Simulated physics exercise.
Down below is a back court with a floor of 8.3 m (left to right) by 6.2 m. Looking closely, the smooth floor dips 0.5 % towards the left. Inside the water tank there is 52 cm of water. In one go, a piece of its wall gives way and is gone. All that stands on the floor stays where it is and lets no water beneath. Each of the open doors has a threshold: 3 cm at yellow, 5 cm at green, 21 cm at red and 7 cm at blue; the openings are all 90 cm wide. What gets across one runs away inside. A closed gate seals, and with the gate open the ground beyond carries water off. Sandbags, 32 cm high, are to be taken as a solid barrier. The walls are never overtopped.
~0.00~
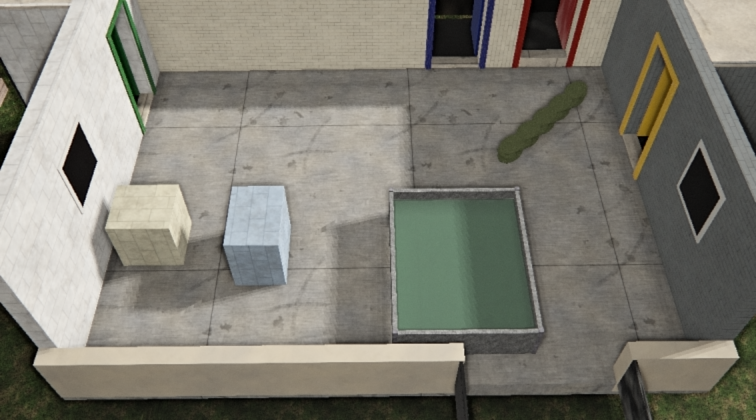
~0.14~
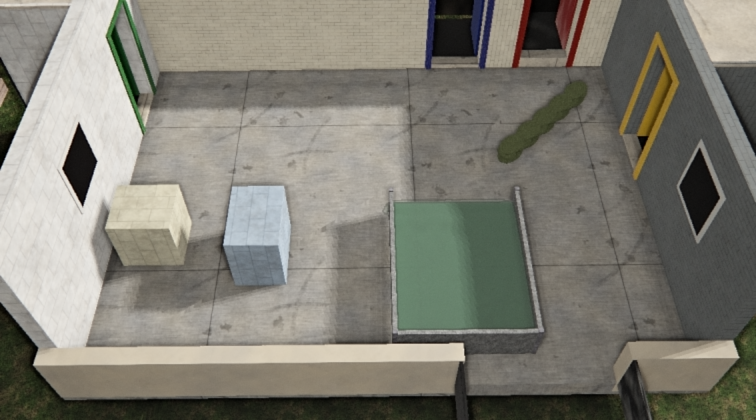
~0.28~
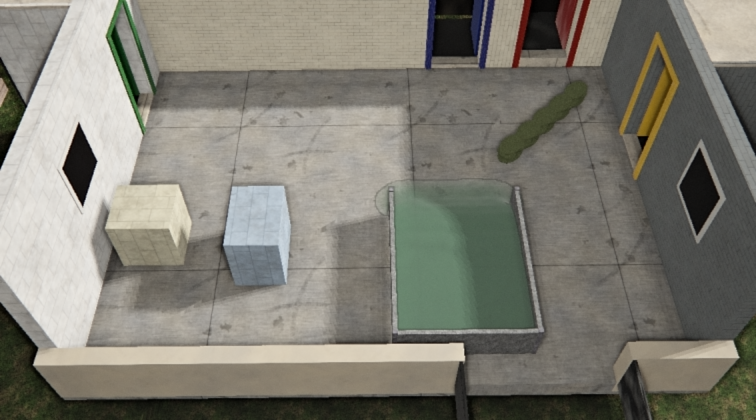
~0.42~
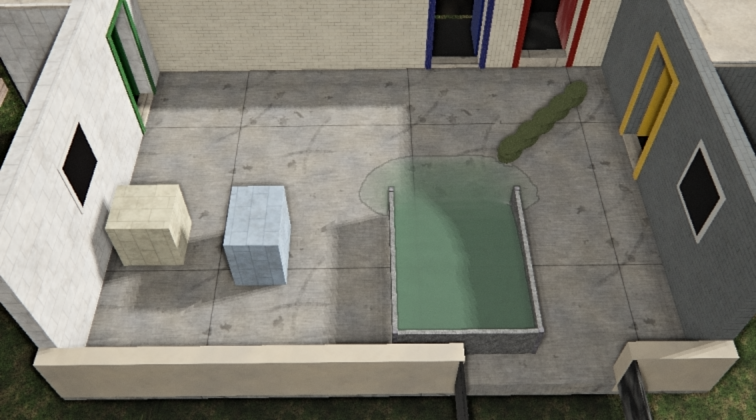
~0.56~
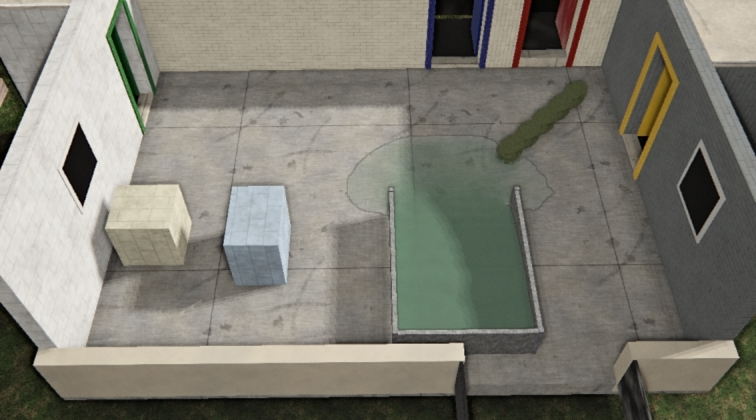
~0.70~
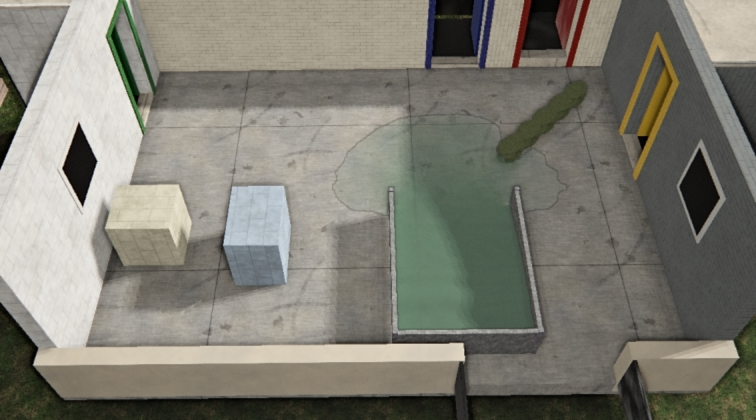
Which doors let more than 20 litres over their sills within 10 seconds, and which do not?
In 10 seconds, the yellow door lets more through; the green door lets more through; the red door stays within 20 litres; the blue door lets more through.
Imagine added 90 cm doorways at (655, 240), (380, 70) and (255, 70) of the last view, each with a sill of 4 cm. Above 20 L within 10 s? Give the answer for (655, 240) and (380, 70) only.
Order as listed: Respected and surpassed.
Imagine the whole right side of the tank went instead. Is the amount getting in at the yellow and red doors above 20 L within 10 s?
With respect to that limit, yellow ends up outside it, red ends up inside it.
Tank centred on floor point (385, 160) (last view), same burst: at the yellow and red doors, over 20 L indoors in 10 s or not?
Measured against the limit, the yellow door stays within it and the red door stays within it.
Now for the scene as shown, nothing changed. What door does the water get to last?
That would be the green door.
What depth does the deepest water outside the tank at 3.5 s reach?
Up to near 21 cm.
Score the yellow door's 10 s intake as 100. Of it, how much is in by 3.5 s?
Estimate: Around 45 per cent.
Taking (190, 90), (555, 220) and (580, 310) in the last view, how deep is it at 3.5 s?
4, 0, 0 cm.
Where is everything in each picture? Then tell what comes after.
The first picture shows the water tank at (460, 259) is whole and still, 52 cm deep.
In the second picture, the front is at a hidden place, 1.0 m from the gap on the water tank's far side; 0.3 m2 of floor is under water; 52 cm left at the back of the water tank.
In the third picture, the front is at (382, 197), 1.2 m from the gap on the water tank's far side; 1.3 m2 of floor is under water; 52 cm left at the back of the water tank.
In the fourth picture, the front is at (514, 170), 1.5 m from the gap on the water tank's far side; 2.7 m2 of floor is under water; 52 cm left at the back of the water tank.
In the fifth picture, water pours out on the water tank's far side and has run 1.8 m, to (381, 151); typically 7 cm deep outside, 52 cm at the water tank's back.
In the sixth picture, water pours out on the water tank's far side and has run 2.2 m, to (397, 123); typically 6 cm deep outside, 50 cm at the water tank's back.
After 1.4 s water covers 25 % of the floor and is deepest (26 cm) near (500, 168); yellow door not reached, green door not reached, red door not reached, blue door 12 cm at the sill, 5 L in.
After 2.2 s water covers 35 % of the floor and is deepest (26 cm) near (418, 75); yellow door 4 cm at the sill, 1 L in, green door not reached, red door 6 cm at the sill, 0 L in, blue door 21 cm at the sill, 81 L in.
After 3.5 s water covers 45 % of the floor and is deepest (21 cm) near (418, 75); yellow door 7 cm at the sill, 28 L in, green door not reached, red door 10 cm at the sill, 0 L in, blue door 20 cm at the sill, 204 L in.
After 6.0 s water covers 55 % of the floor and is deepest (14 cm) near (146, 126); yellow door 7 cm at the sill, 56 L in, green door 13 cm at the sill, 71 L in, red door 11 cm at the sill, 0 L in, blue door 9 cm at the sill, 272 L in.
After 10.0 s water covers 85 % of the floor and is deepest (10 cm) near (136, 164); yellow door 1 cm at the sill, 64 L in, green door 7 cm at the sill, 124 L in, red door 5 cm at the sill, 0 L in, blue door 4 cm at the sill, 276 L in.
